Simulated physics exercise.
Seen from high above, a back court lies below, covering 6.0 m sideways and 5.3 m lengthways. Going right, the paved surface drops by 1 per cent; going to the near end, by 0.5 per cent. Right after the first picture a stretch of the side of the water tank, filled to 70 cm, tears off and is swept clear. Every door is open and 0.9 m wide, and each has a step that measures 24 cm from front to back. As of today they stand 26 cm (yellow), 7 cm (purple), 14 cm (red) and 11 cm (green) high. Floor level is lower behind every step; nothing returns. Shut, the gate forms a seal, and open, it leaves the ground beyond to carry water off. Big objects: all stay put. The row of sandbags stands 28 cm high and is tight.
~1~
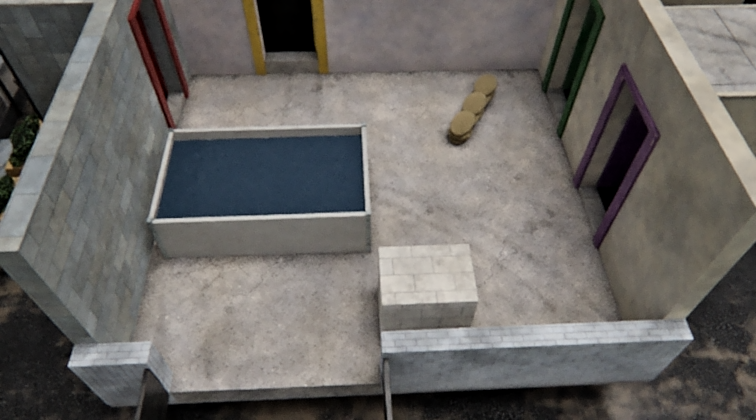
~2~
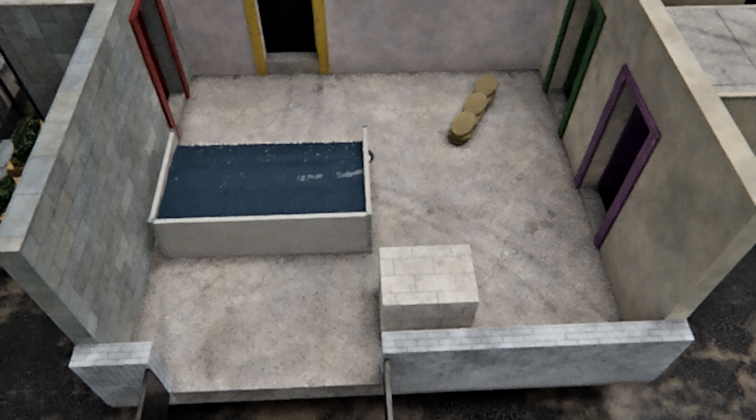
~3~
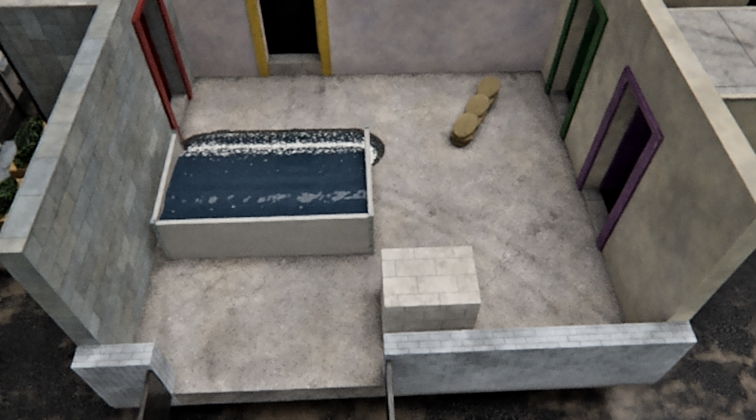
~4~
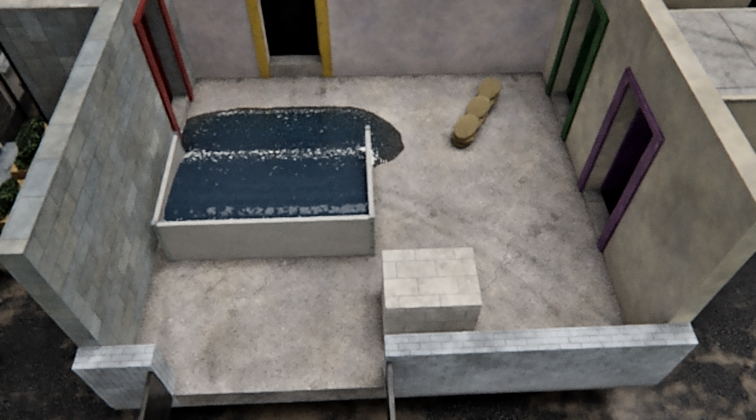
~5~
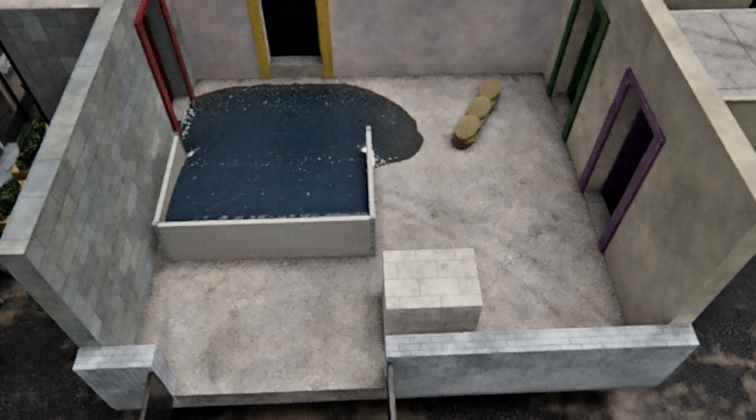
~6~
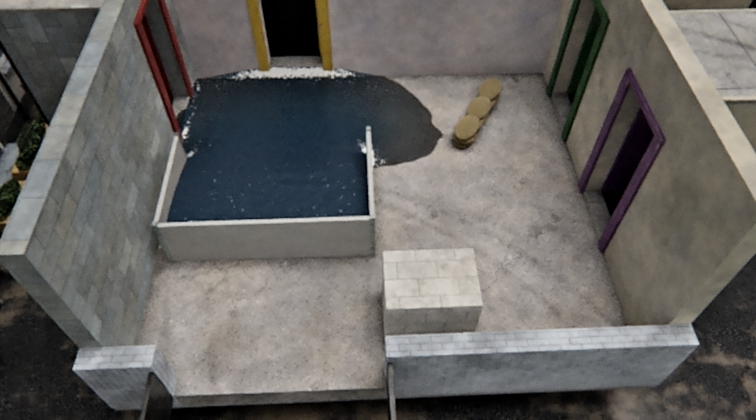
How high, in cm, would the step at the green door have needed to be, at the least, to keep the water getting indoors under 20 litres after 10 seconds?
About 10.5 cm.
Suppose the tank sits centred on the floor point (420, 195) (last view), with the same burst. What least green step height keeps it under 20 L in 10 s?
29 cm or thereabouts.
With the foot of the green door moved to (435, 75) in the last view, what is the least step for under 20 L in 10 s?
18 cm.
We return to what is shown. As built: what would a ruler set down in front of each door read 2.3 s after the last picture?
In cm - yellow: 21, purple: 0, red: 22, green: 12.
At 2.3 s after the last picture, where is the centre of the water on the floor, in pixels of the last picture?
(331, 128) or so.
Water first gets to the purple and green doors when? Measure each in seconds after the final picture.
The front reaches purple at 2.6 s and green at 1.6 s.
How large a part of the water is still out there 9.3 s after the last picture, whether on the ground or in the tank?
Close to 86 per cent is still present.
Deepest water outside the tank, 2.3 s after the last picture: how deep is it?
38 cm.
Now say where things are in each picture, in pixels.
The water tank at (265, 174) is whole and still, 70 cm deep; the green door at (569, 62) is dry, in the first picture.
The gap is on the far side, the front 0.3 m out at a hidden place; the back of the water tank holds 70 cm, in the second picture.
The front is at a hidden place, 0.8 m from the gap on the far side; 1.9 m2 of floor is wet, 68 cm left at the back, in the third picture.
The gap is on the far side, the front 1.3 m out at (241, 111); the back of the water tank holds 60 cm, in the fourth picture.
Water pours out on the far side and has run 1.8 m, to (234, 90); about 10 cm deep outside, 59 cm at the back, in the fifth picture.
The gap is on the far side, the front 2.2 m out at (197, 79); the back of the water tank holds 54 cm; the green door at (574, 66), 4.6 m from the gap, is still 2.2 m from the nearest water, in the sixth picture.
Then, 0.7 s after the last picture water covers 35 % of the floor, deepest (51 cm) near (204, 95); it has not reached the green door.
Then, 2.3 s after the last picture water covers 45 % of the floor, deepest (38 cm) near (469, 77); 12 cm at the green door, 1 litre in over its 11 cm step.
Then, 9.3 s after the last picture water covers 95 % of the floor, deepest (12 cm) near (576, 360); 6 cm at the green door, 17 litres in over its 11 cm step.
At the green door as built, the water peaked near 15 cm, 2.9 s after the last picture.
Run again over the same 10 s with other heights there, 26 litres in over 9.5 cm, 10 litres over 13 cm. The limit of 20 litres is kept from about 10.5 cm up.
